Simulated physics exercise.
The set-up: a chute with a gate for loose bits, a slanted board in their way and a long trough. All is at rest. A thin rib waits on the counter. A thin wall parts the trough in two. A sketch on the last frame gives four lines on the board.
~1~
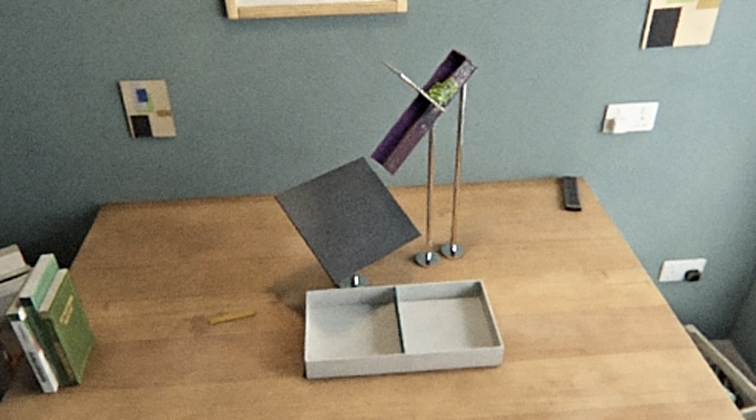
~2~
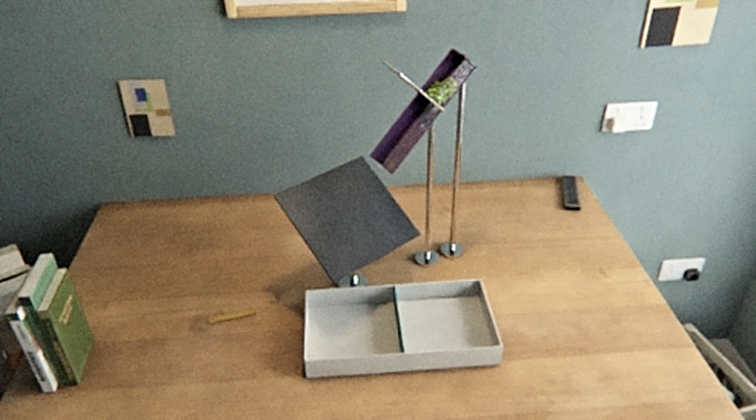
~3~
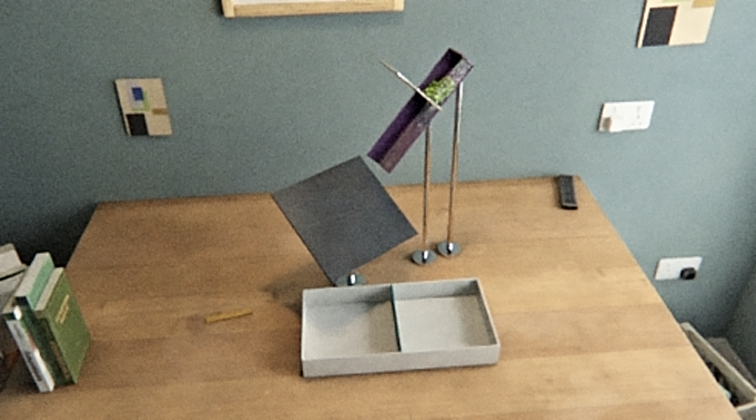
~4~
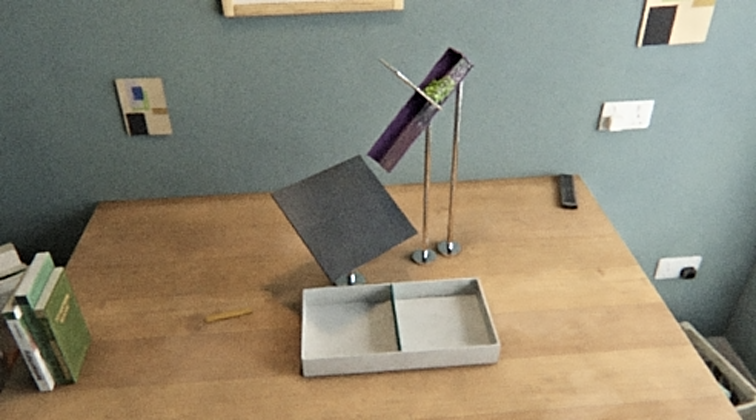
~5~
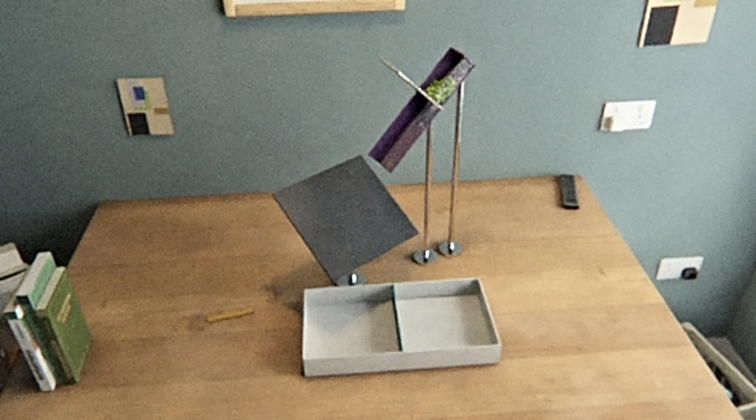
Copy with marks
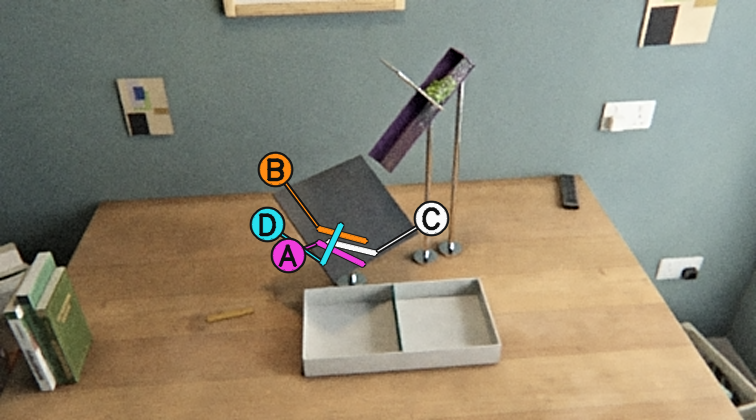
Nothing moves as green bits rest in a tilted purple chute above a slanted dark board.
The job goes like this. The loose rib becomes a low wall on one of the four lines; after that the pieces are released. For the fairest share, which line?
Go for A.
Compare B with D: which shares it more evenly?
D.
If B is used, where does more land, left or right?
Right.
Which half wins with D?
Left.
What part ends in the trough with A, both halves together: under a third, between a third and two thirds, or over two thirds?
Over two thirds.
On the marked copy, line A from (319, 242) to (362, 264); line B from (319, 228) to (364, 240); line C from (328, 242) to (374, 253); line D from (340, 225) to (323, 262).
With A, of what is caught, roughly half in the left half, roughly half in the right.
With B, of what is caught, about a tenth in the left half, almost all in the right.
With C, of what is caught, roughly a quarter in the left half, the larger part in the right.
With D, of what is caught, the larger part in the left half, roughly a quarter in the right.
